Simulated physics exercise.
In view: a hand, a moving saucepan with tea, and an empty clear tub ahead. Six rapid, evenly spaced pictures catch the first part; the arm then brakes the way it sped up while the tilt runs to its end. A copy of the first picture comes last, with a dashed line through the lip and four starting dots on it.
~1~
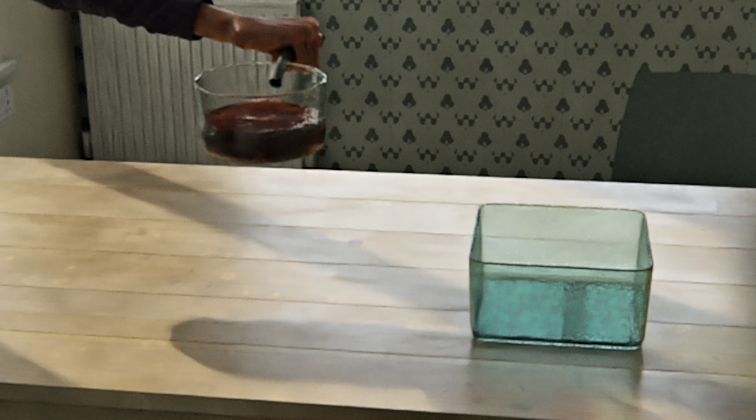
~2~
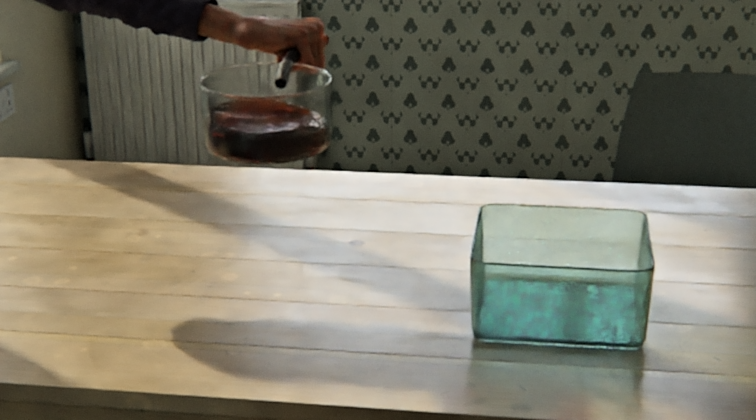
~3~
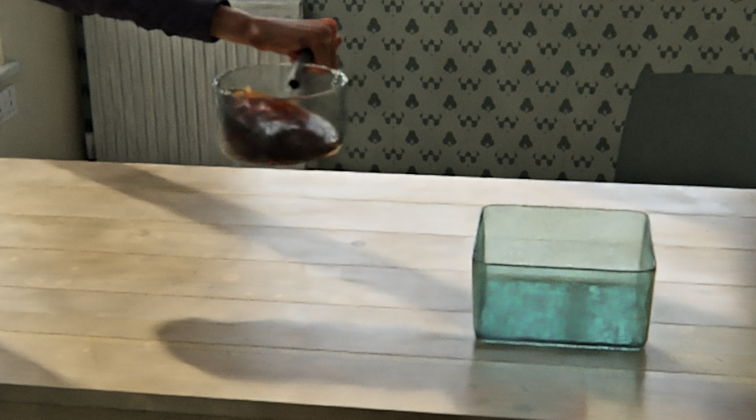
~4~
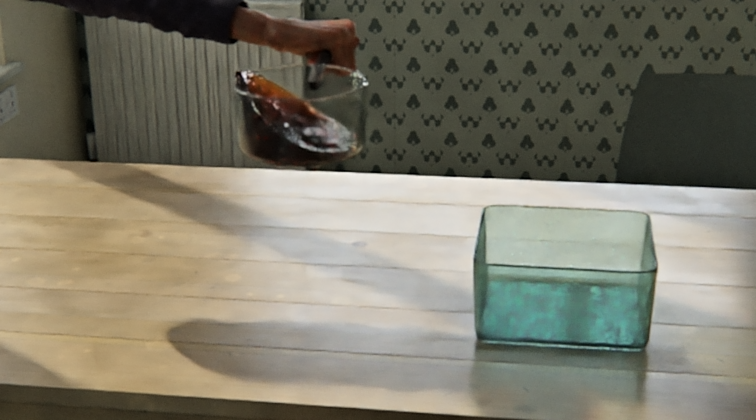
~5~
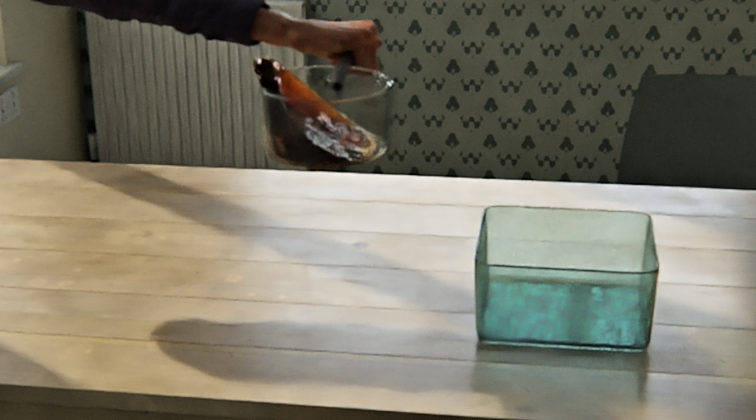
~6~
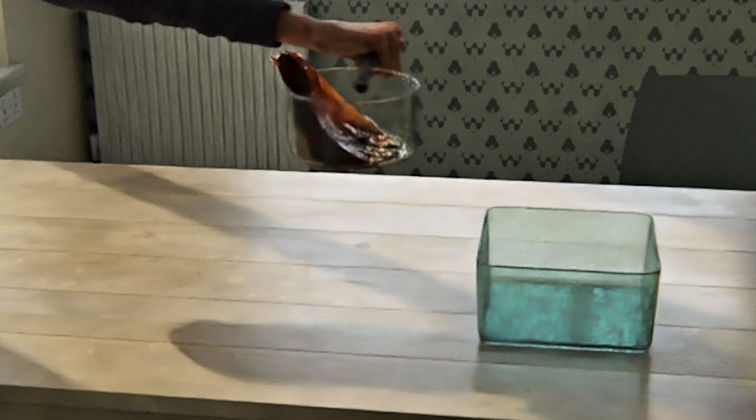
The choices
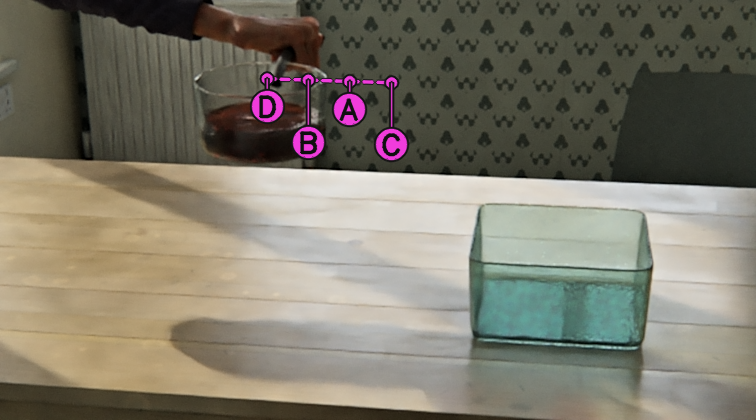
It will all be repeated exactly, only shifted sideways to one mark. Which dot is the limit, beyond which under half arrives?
A is the one.
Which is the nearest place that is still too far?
B it is.
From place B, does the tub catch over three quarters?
No, it does not.
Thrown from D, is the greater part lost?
Yes.
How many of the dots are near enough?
Two of the four.
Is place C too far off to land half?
No, not at all.
In magenta, A at (349, 81); B at (308, 80); C at (391, 82); D at (267, 78).
If A is chosen, about 75 % lands in the tub, 10 % falls short and 14 % goes beside or beyond.
If B is chosen, about 37 % lands in the tub, 57 % falls short and 6 % goes beside or beyond.
If C is chosen, about 70 % lands in the tub, 4 % falls short and 26 % goes beside or beyond.
If D is chosen, about 31 % lands in the tub, 66 % falls short and 3 % goes beside or beyond.
